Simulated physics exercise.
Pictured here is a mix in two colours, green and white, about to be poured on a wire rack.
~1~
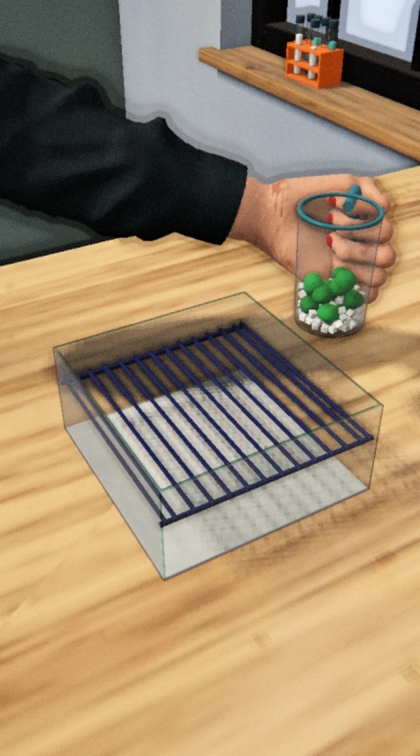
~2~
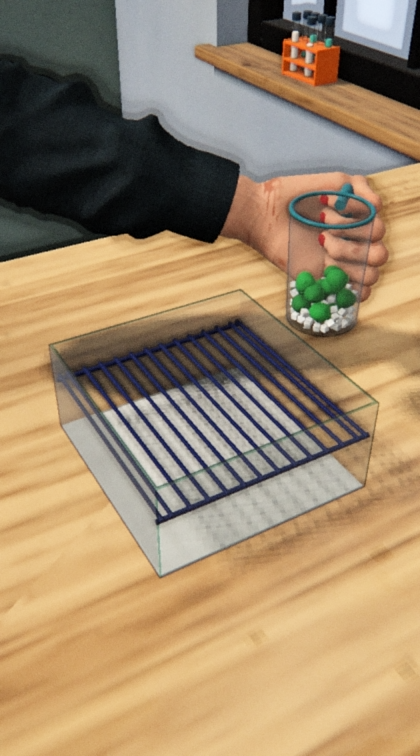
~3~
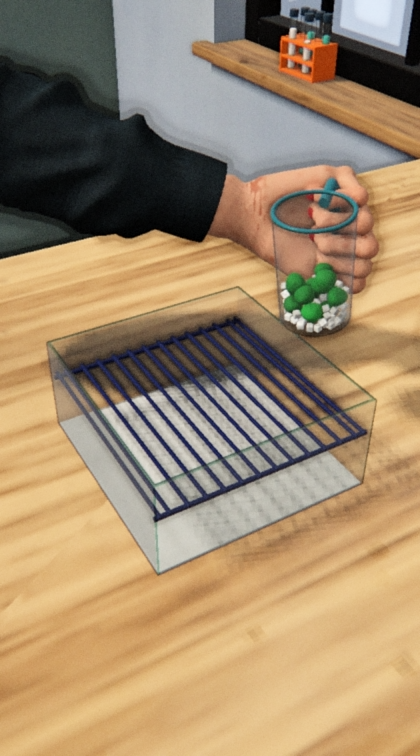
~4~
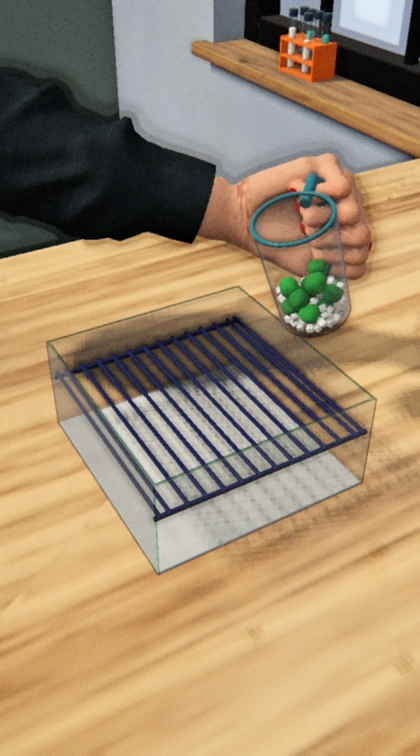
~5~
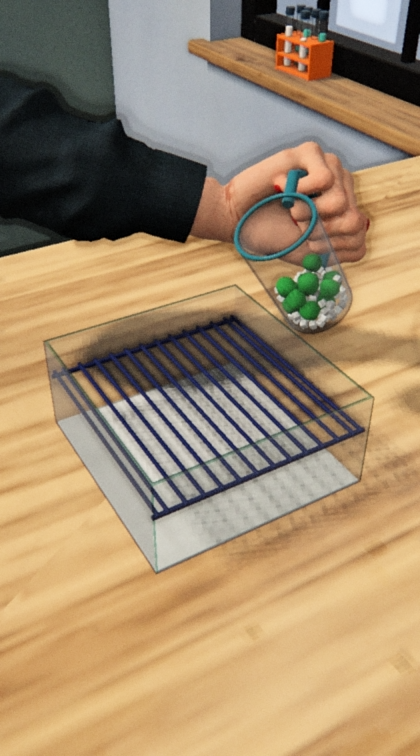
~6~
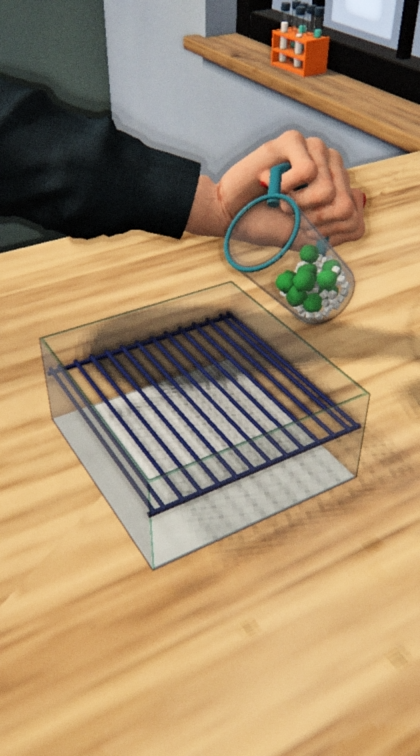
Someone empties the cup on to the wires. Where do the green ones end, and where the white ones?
Outcome: Green retained, white not retained.
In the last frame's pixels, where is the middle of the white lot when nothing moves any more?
It winds up somewhere around (236, 431).
Then, 0.51 s on from there, green ones, the whole lot in the cup; white ones, the whole lot in the cup.
Then, 0.96 s on from there, green ones, the whole lot in the cup; white ones, the whole lot in the cup.
Then, 1.34 s on from there, green ones, the whole lot on or over the wires; white ones, near a third in the cup, near half on or over the wires, near a quarter under the rack.
In the end, green ones, the whole lot on the wires, none at all under the rack; white ones, only a few on the wires, all but a few under the rack.
